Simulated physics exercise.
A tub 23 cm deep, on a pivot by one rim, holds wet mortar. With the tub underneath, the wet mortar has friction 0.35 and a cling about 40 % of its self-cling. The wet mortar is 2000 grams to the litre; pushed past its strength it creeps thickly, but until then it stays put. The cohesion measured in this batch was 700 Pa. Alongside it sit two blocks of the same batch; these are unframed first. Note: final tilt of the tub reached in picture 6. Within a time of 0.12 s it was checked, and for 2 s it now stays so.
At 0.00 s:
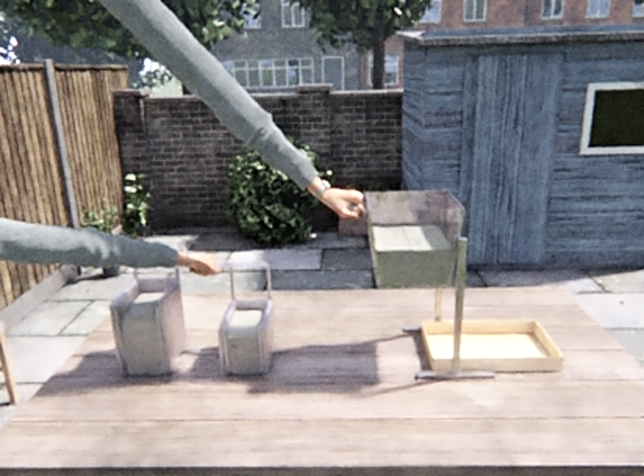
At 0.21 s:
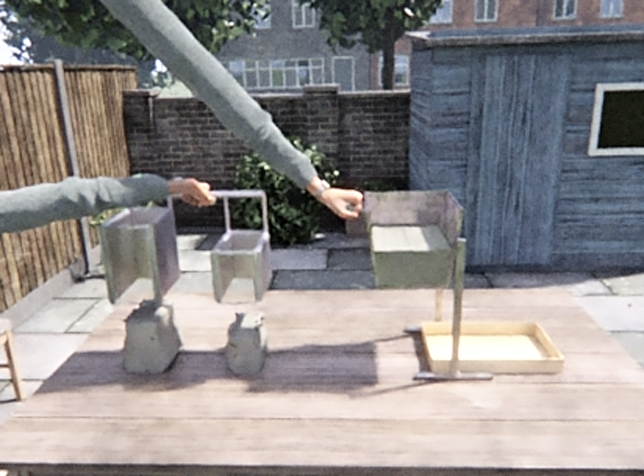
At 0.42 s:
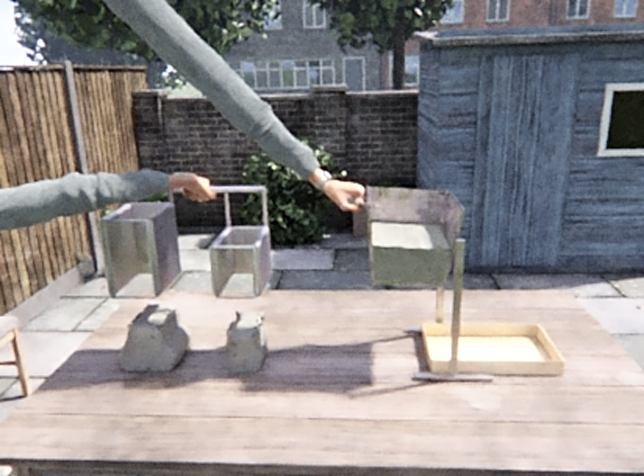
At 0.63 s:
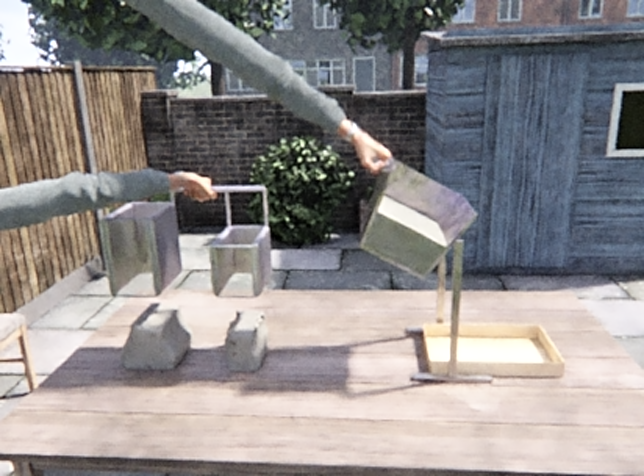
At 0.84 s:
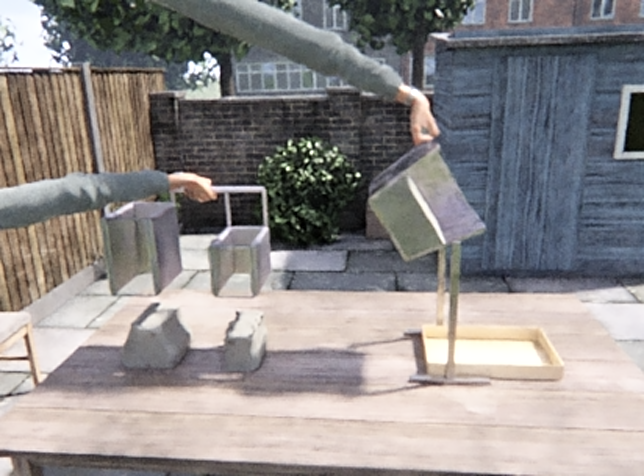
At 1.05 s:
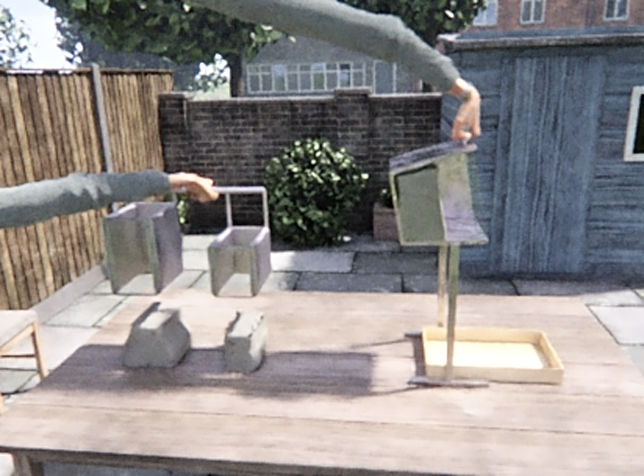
On a wooden table in a walled yard, one hand lifted two open boxes off grey blocks, which sagged slightly, then another hand tilted a tub steeply to the right above a shallow tray.
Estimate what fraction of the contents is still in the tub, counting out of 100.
Roughly 100 out of 100.
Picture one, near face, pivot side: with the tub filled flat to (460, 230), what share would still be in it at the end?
I'd guess around 80 in a hundred.
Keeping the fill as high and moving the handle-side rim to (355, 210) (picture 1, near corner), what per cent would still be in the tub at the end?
In that case close to 100 %.
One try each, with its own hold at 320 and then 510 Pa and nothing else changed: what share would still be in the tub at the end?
Result: 85 % for the first case, 100 % for the second.
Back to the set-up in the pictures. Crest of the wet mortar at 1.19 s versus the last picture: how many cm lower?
I reckon it's close to 3 cm.
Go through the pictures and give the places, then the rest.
In the first picture, handle-side rim at (371, 211), tilt 0 degrees; top of the wet mortar at (377, 250); blocks stand 21 cm, 14 cm (left to right).
In the second picture, handle-side rim at (369, 211), tilt 0 degrees; top of the wet mortar at (375, 250); blocks stand 18 cm, 13 cm (left to right).
In the third picture, handle-side rim at (370, 205), tilt 4 degrees; top of the wet mortar at (376, 245); blocks stand 16 cm, 13 cm (left to right).
In the fourth picture, handle-side rim at (394, 172), tilt 29 degrees; top of the wet mortar at (381, 212); blocks stand 16 cm, 13 cm (left to right).
In the fifth picture, handle-side rim at (439, 149), tilt 59 degrees; top of the wet mortar at (404, 179); blocks stand 16 cm, 13 cm (left to right).
In the sixth picture, handle-side rim at (476, 150), tilt 81 degrees; top of the wet mortar at (436, 169); blocks stand 16 cm, 13 cm (left to right).
After 1.19 s, the tub is at 81 degrees and holds 100 %.
After 1.36 s, the tub is at 81 degrees and holds 100 %.
After 1.53 s, the tub is at 81 degrees and holds 100 %.
After 1.70 s, the tub is at 81 degrees and holds 100 %.
After 3.05 s, at the end, the tub is at 81 degrees and holds 100 %.
